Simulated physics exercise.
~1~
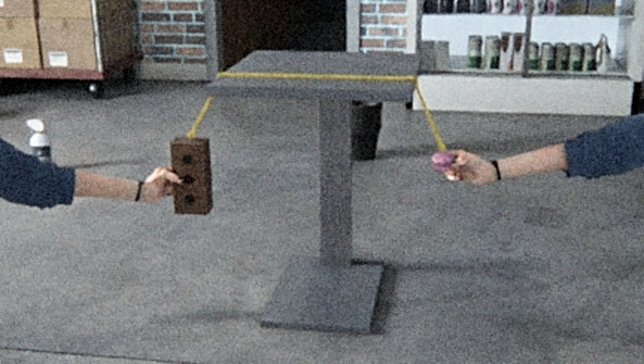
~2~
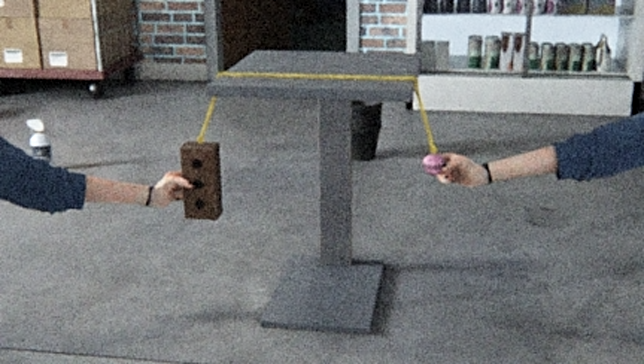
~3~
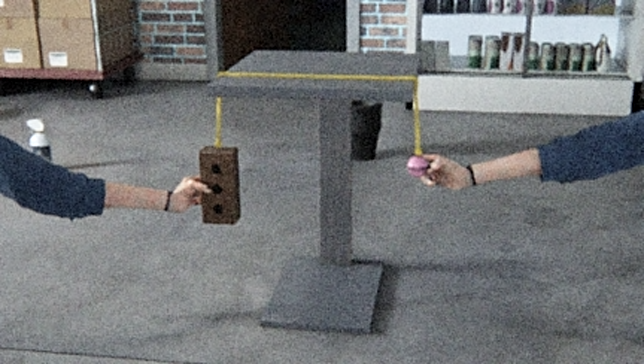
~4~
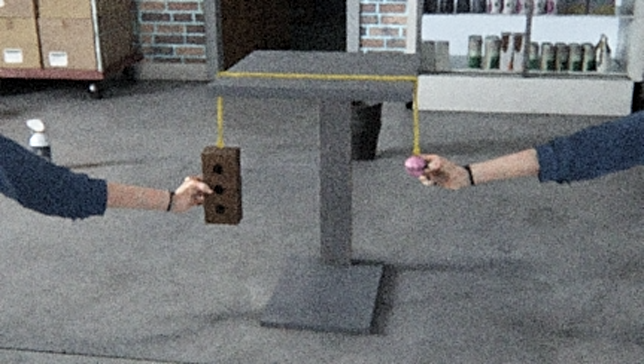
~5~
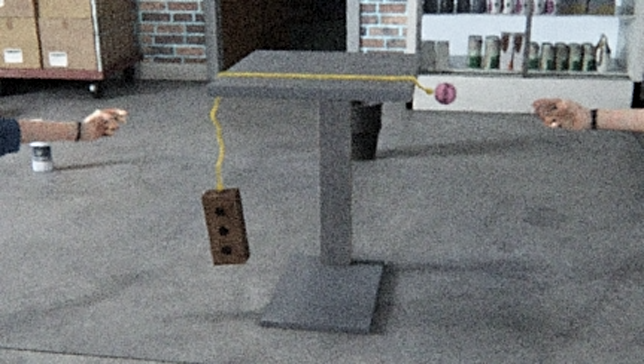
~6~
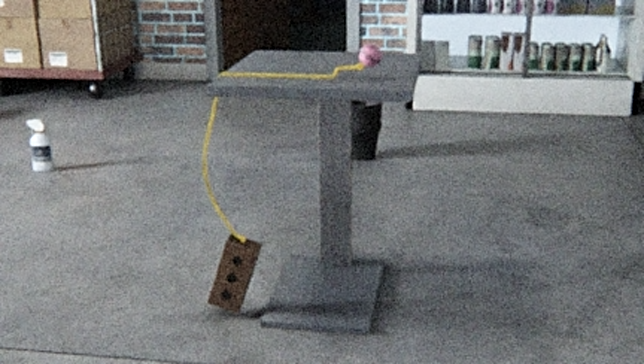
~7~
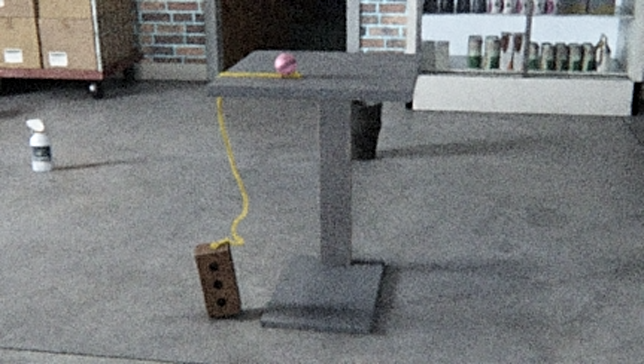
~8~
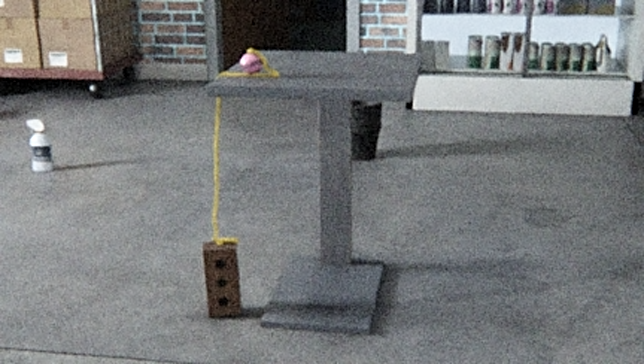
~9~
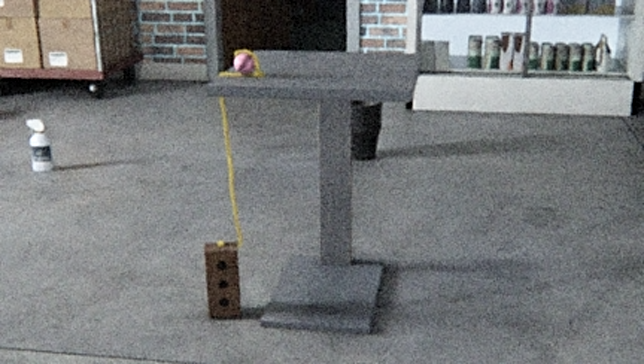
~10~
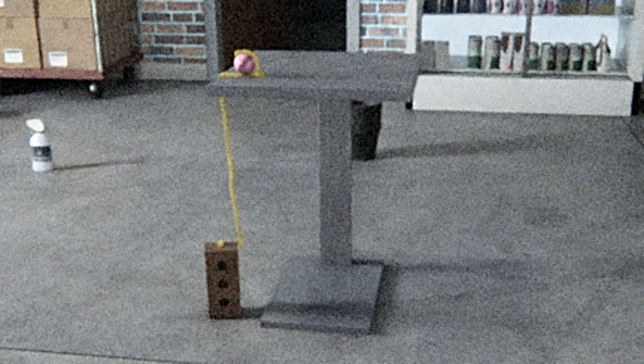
A brick and a small pink ball, joined by a yellow cord draped over a gray table, were held at either side by two hands that let go; the brick dropped to the floor on the left, pulling the ball onto the tabletop, where it stopped near the left edge.
